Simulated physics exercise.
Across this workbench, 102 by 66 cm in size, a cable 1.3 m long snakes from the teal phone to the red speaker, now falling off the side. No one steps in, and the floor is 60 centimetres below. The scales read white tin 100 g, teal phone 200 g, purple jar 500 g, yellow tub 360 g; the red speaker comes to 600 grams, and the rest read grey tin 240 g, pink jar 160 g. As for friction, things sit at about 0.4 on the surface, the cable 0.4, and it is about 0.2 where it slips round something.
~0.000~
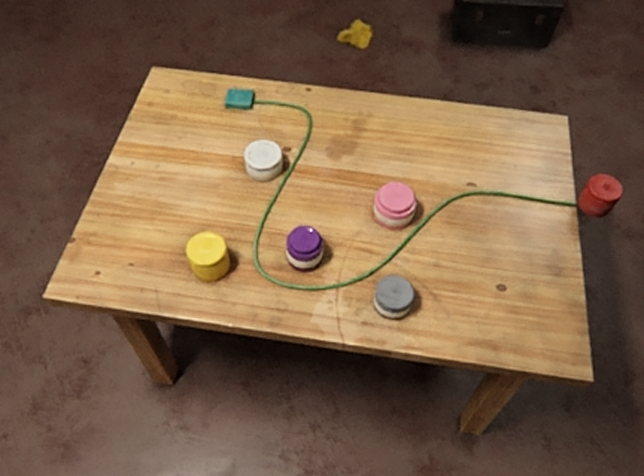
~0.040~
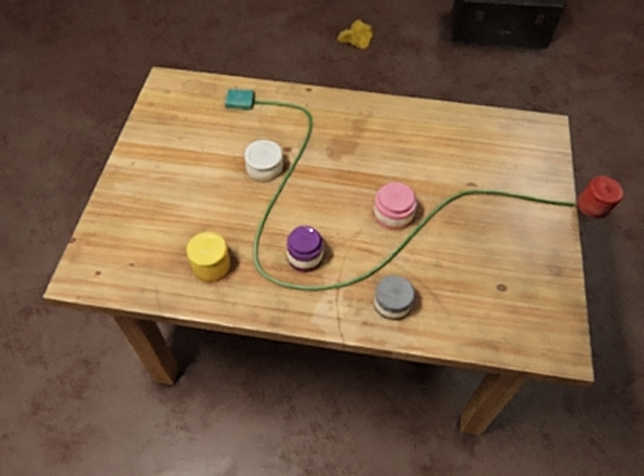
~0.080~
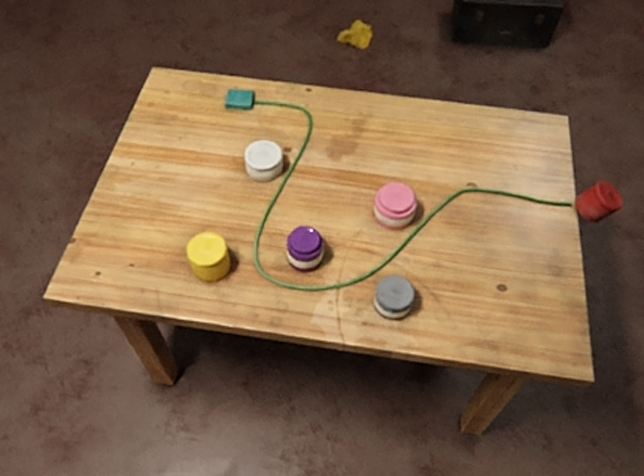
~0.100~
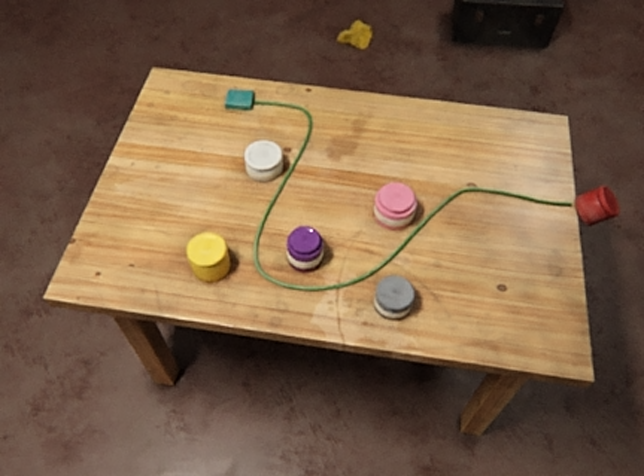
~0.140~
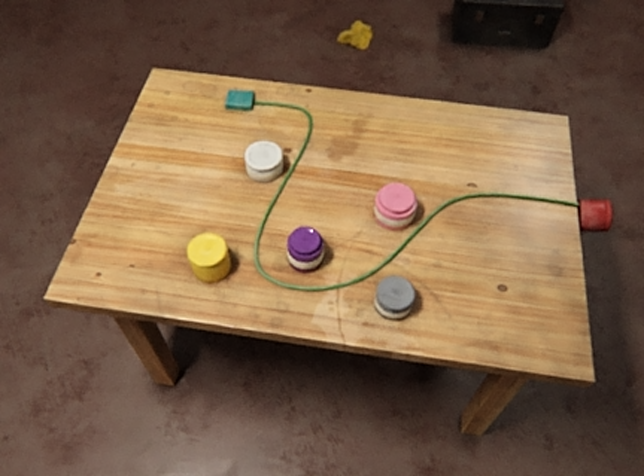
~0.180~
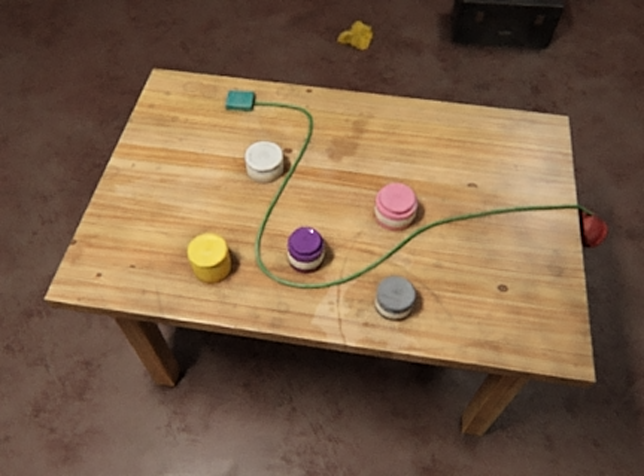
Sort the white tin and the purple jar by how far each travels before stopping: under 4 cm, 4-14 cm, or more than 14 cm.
White tin: 4-14 cm, purple jar: 4-14 cm.
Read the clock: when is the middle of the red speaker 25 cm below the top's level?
It happens at 0.28 seconds on the clock.
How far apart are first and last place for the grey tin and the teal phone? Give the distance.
Final places, approx.: Grey tin 0 cm off, teal phone 25 cm off.
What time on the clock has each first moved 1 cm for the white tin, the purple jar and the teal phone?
Times, approx.: White tin 0.36 s; purple jar 0.36 s; teal phone 0.34 s.
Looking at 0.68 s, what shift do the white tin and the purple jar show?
I'd say the white tin is some 8 cm out, the purple jar some 10 cm.
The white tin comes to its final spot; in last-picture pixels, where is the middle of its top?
(230, 165).
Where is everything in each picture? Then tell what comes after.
In the first picture, white tin (263, 153); purple jar (304, 238); cable runs through (514, 195) (411, 236) (297, 287) (272, 202) (308, 114).
In the second picture, red speaker (606, 188); cable runs through (513, 195) (297, 287) (309, 114).
In the third picture, red speaker (599, 202); cable runs through (511, 194) (297, 287) (309, 115).
In the fourth picture, red speaker (597, 206); cable runs through (510, 194) (297, 287) (309, 115).
In the fifth picture, red speaker (593, 216); cable runs through (517, 196) (298, 288) (309, 115).
In the sixth picture, white tin (264, 155); purple jar (306, 239); cable runs through (540, 207) (303, 286) (273, 203) (309, 116).
At 0.4 s, the cable's tail end at (247, 143); purple jar 6 cm off its start, white tin 5 cm off its start, teal phone 11 cm off its start.
At 0.7 s, the cable's tail end at (274, 191); purple jar 10 cm off its start, white tin 7 cm off its start, teal phone 25 cm off its start.
At 0.9 s, the cable's tail end at (274, 192); purple jar 10 cm off its start at (341, 210), white tin 7 cm off its start at (230, 165), teal phone 26 cm off its start at (276, 176).
At 1.2 s, the cable's tail end at (274, 192); purple jar 10 cm off its start, white tin 7 cm off its start, teal phone 26 cm off its start.
At 2.4 s, the cable's tail end at (274, 192); purple jar 10 cm off its start at (341, 210), white tin 7 cm off its start at (230, 165), teal phone 26 cm off its start at (276, 176), red speaker over the edge.
